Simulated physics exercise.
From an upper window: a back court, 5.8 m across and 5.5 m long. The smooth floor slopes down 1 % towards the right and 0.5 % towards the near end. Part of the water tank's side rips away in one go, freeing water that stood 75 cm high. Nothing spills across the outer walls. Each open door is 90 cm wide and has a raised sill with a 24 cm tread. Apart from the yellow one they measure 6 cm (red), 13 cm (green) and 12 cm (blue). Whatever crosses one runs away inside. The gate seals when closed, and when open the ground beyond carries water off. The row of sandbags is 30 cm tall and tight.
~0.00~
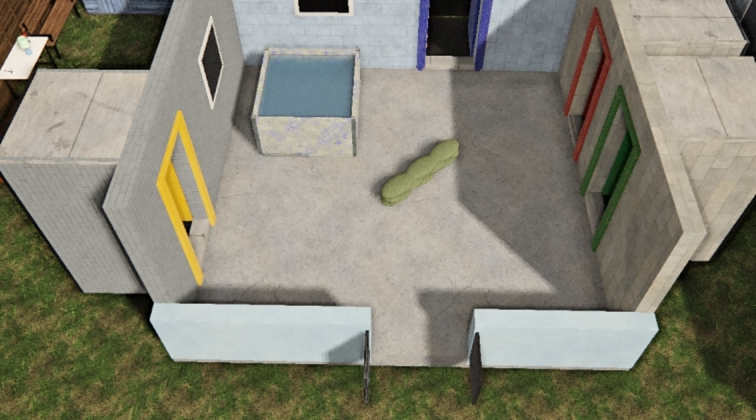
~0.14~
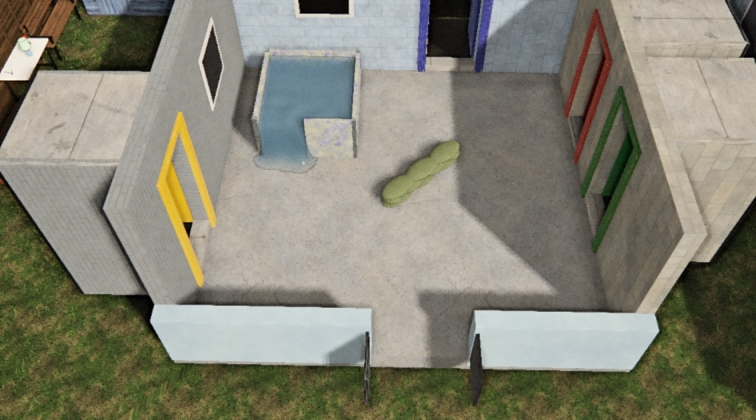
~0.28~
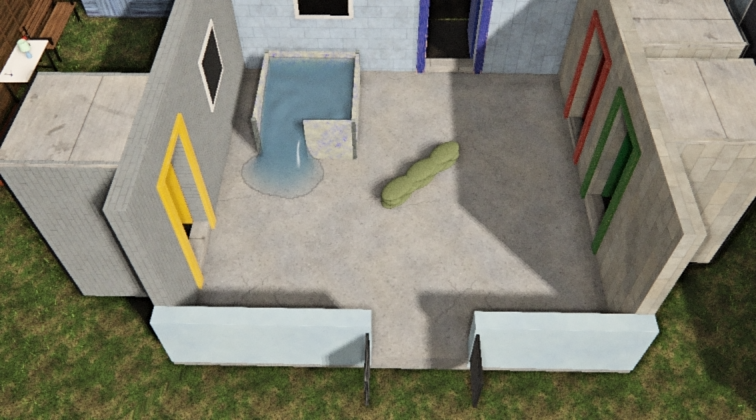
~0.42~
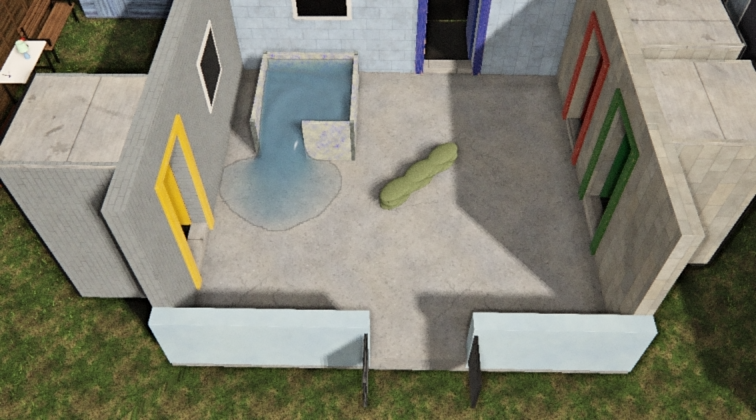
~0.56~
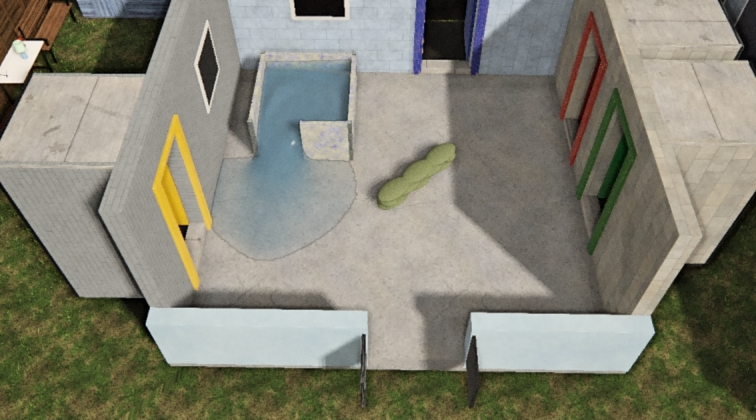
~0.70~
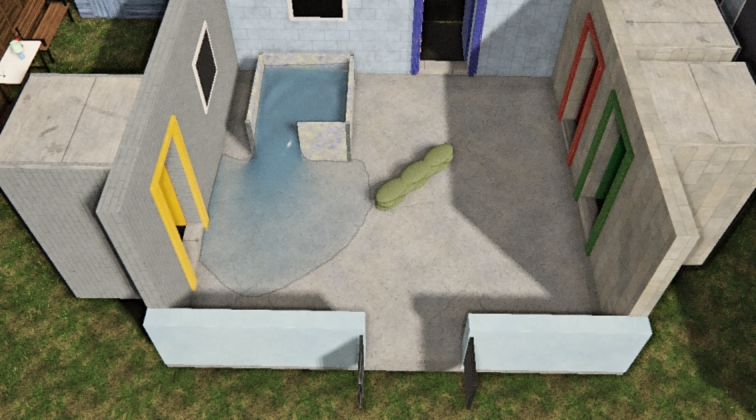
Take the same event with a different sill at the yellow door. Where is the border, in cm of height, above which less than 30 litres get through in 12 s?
At least 11 cm or so.
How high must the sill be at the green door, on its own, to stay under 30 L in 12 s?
About 7.5 cm at green.
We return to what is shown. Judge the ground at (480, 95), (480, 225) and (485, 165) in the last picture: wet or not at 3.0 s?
In that order: Not reached, dry, not reached.
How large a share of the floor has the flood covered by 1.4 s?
Some 30 per cent of it.
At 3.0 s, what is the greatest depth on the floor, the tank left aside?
About 26 cm.
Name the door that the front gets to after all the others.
The blue one.
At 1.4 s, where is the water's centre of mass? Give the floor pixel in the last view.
At about (289, 171).
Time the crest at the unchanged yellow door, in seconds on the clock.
At about 1.2 s.
After 1.4 s water covers 30 % of the floor, deepest (47 cm) near (183, 338); 18 cm at the yellow door, 0 litres in over its 19 cm sill.
After 3.0 s water covers 35 % of the floor, deepest (26 cm) near (223, 339); 15 cm at the yellow door, 0 litres in over its 19 cm sill.
After 12.0 s water covers 95 % of the floor, deepest (10 cm) near (594, 347); 3 cm at the yellow door, 1 litre in over its 19 cm sill.
At the yellow door as built, the water arrived by 0.7 s and peaked near 19 cm at 1.2 s.
Run again over the same 12 s with other heights there, 39 litres in over 10 cm, 14 litres over 13.5 cm. The limit of 30 litres is kept from about 11 cm up.
